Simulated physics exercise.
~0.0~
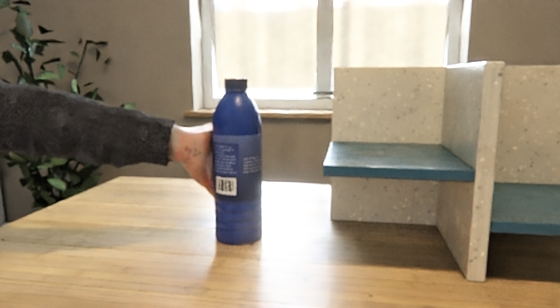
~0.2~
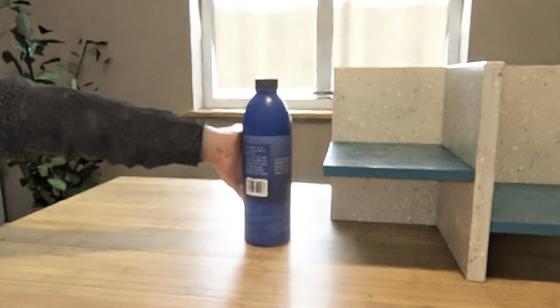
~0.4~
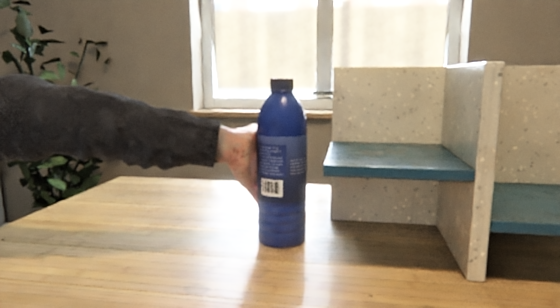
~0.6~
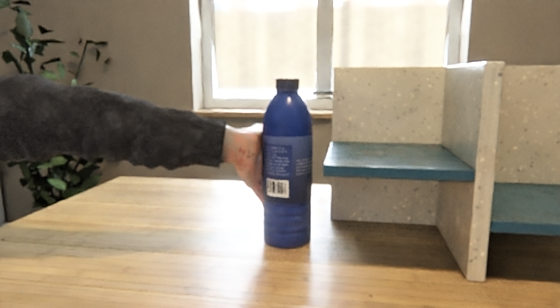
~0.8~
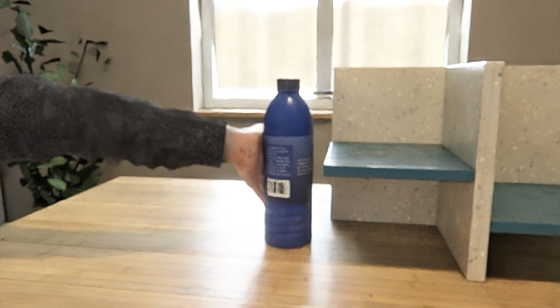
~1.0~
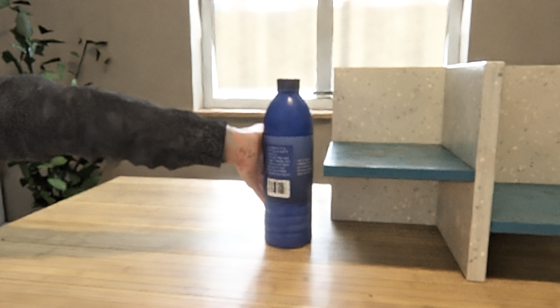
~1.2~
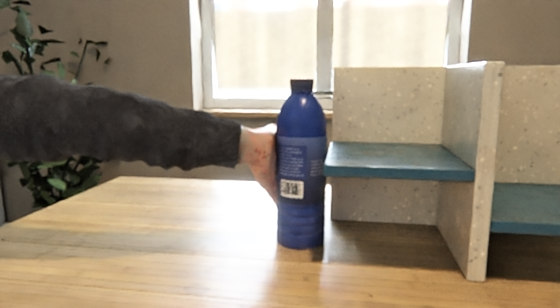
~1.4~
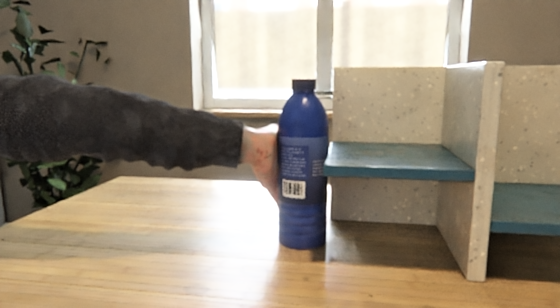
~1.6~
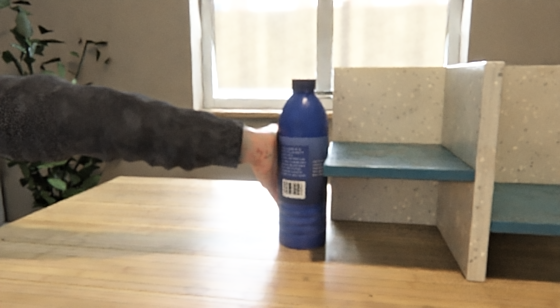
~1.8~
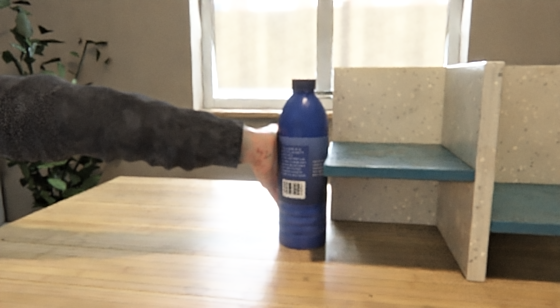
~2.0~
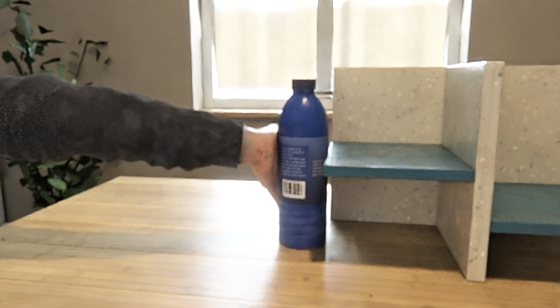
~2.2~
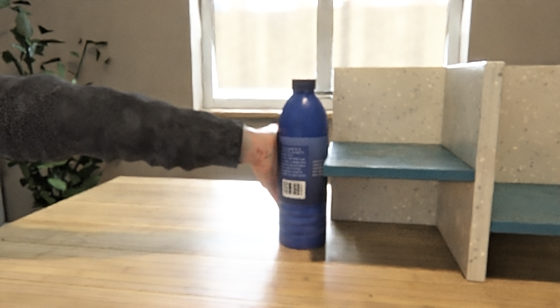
A blue bottle was pushed upright across a wooden table by a hand reaching in from the left, pausing briefly before moving right again, until it stopped against the edge of the small rack's blue-green shelf and stayed there, still held.
